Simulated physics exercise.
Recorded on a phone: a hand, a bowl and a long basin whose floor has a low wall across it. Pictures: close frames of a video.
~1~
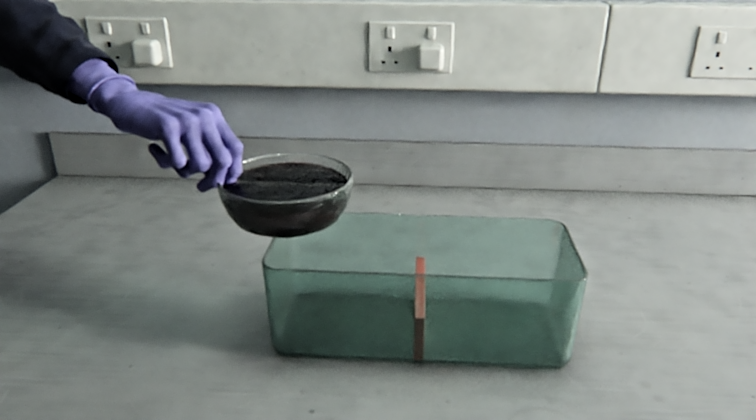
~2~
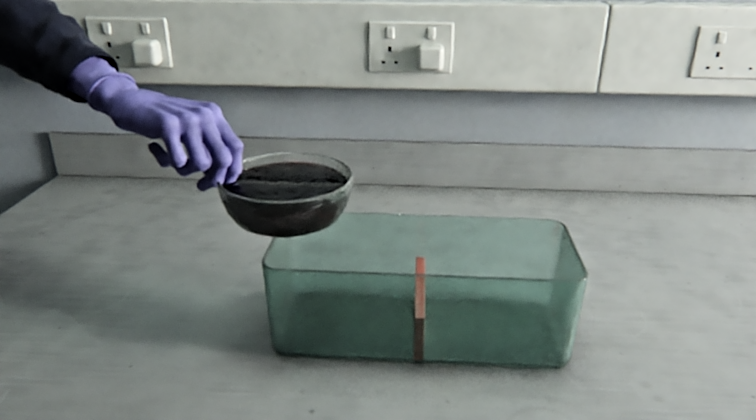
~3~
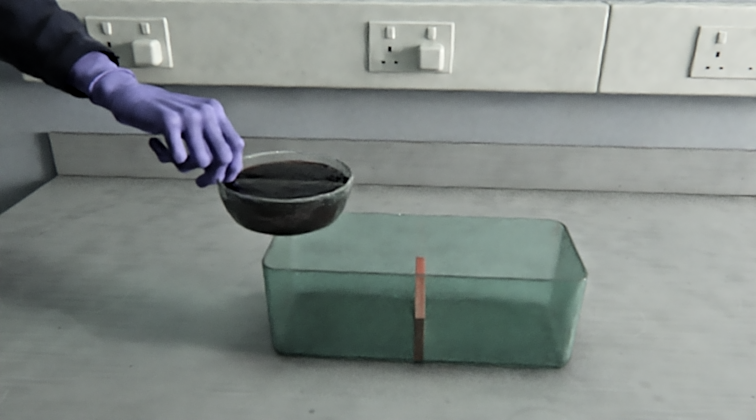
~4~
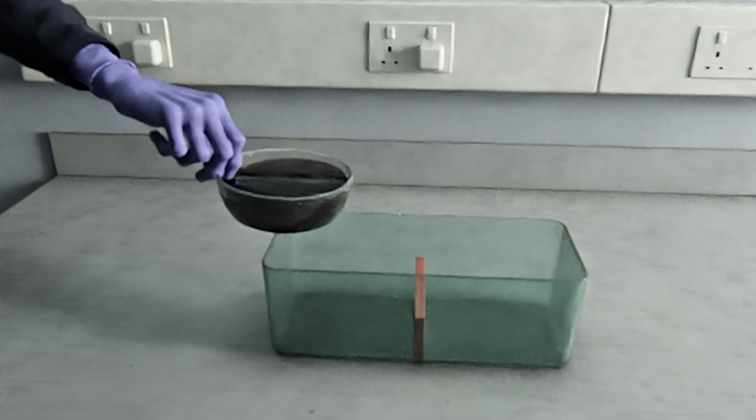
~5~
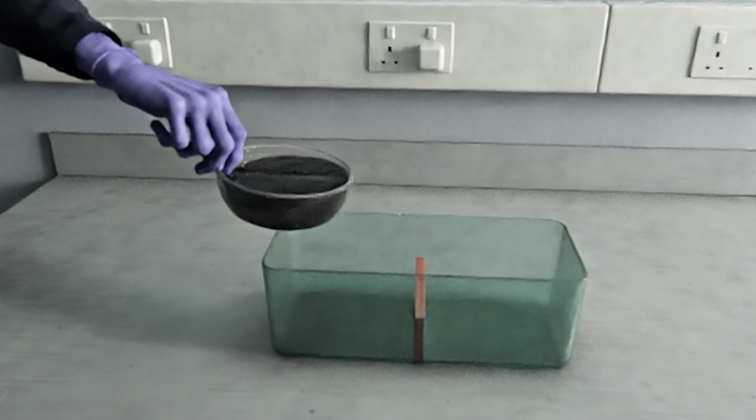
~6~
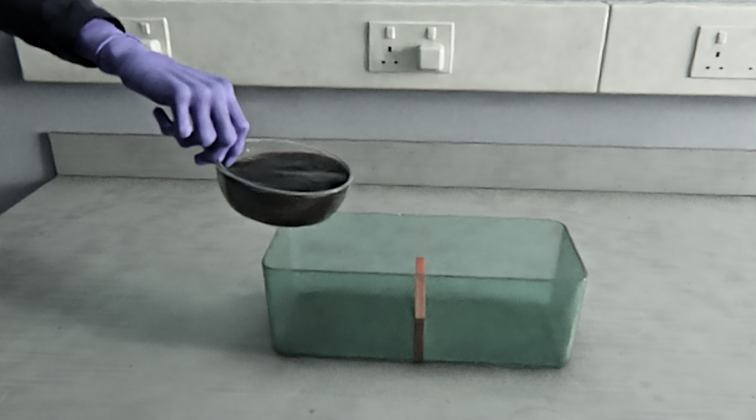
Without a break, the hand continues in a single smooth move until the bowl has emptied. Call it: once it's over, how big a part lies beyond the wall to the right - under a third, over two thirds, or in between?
In between.
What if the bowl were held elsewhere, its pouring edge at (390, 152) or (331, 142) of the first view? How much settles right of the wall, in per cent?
You'd get around 95 per cent and then around 45 per cent.
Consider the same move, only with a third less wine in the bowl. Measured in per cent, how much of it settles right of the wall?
Near 40 %.
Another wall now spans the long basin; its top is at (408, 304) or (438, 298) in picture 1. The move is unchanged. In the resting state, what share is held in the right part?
Roughly 80 % and then 25 %.
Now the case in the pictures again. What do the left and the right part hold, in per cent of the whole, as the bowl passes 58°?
About 20 per cent on the left and 5 on the right.
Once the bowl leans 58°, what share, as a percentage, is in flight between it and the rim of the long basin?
Around 35 in a hundred.
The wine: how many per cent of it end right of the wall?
I'd say close to 55 per cent.
A moment on, the bowl is tipped part way and 40 per cent is still to pour, 20 is left of the wall and 6 right of it.
Next, the bowl is tipped on its side and 3 per cent is still to pour, 34 is left of the wall and 55 right of it.
Then the bowl is tipped on its side and 0 per cent is still to pour, 43 is left of the wall and 56 right of it.
Later the bowl is tipped on its side and 0 per cent is still to pour, 43 is left of the wall and 56 right of it.
Finally, 43 per cent lies left of the wall, 56 right of it and 1 outside.
